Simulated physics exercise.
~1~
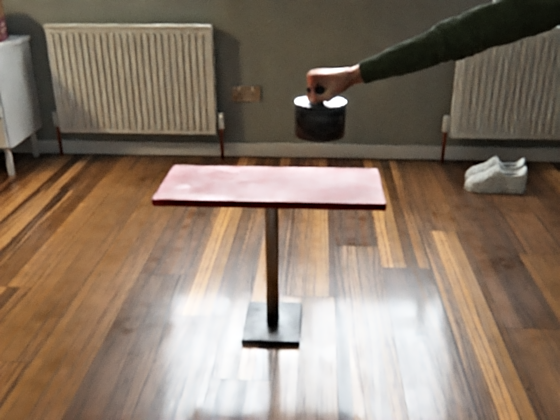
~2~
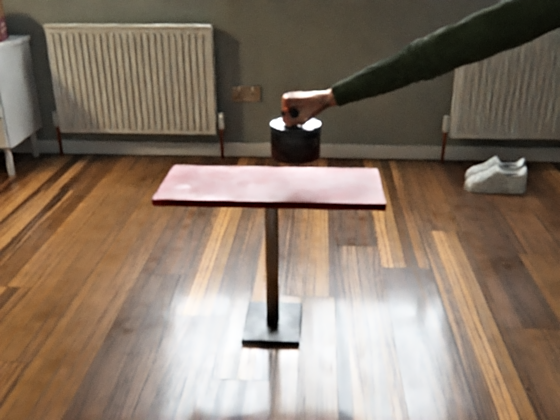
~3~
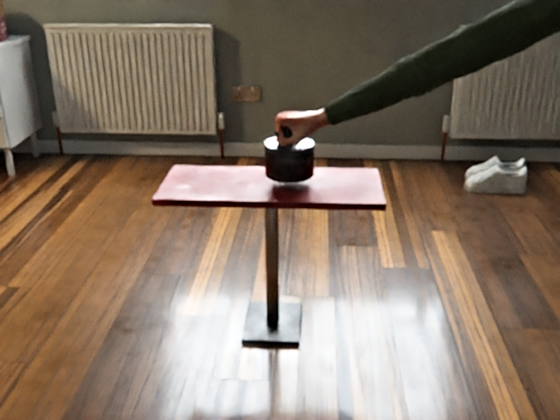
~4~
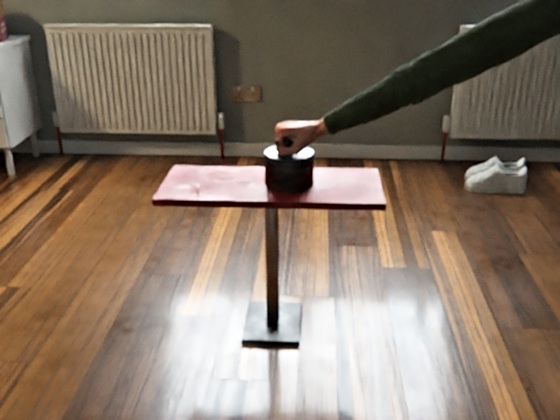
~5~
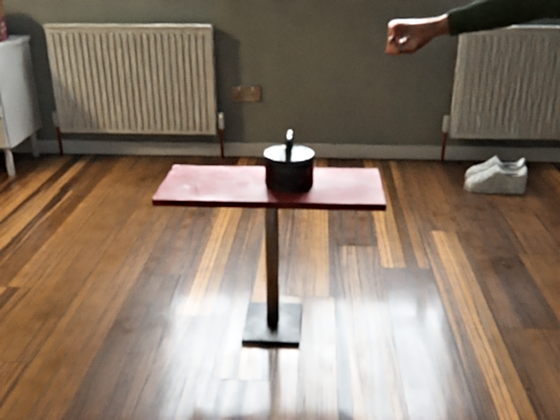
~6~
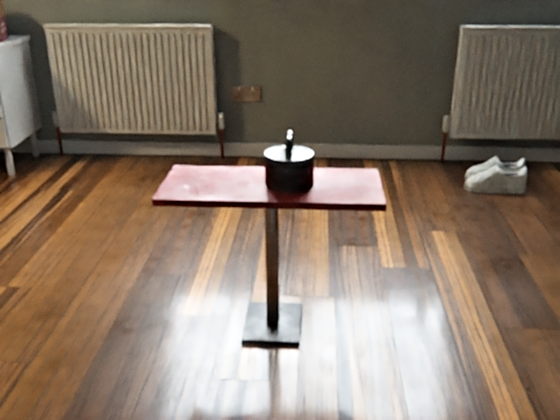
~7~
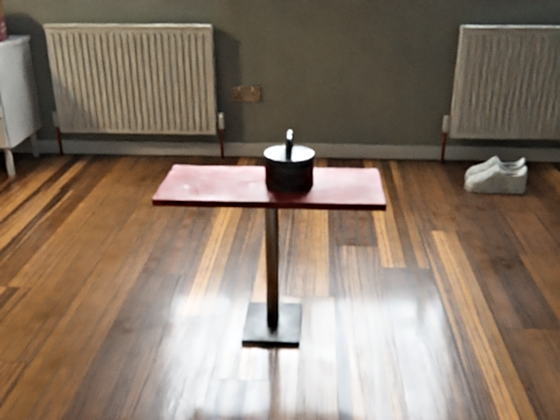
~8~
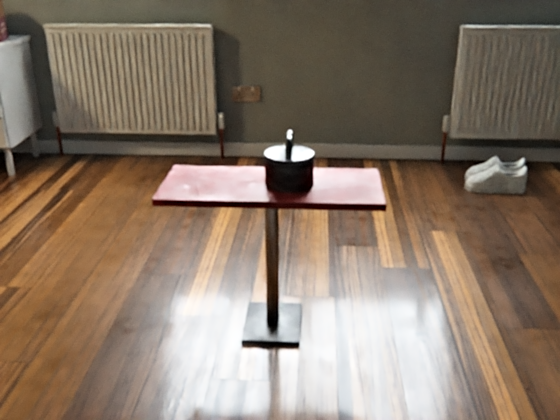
Hand lowering a dark lidded pot onto a small red pedestal table, letting go and withdrawing right as the table stays steady.
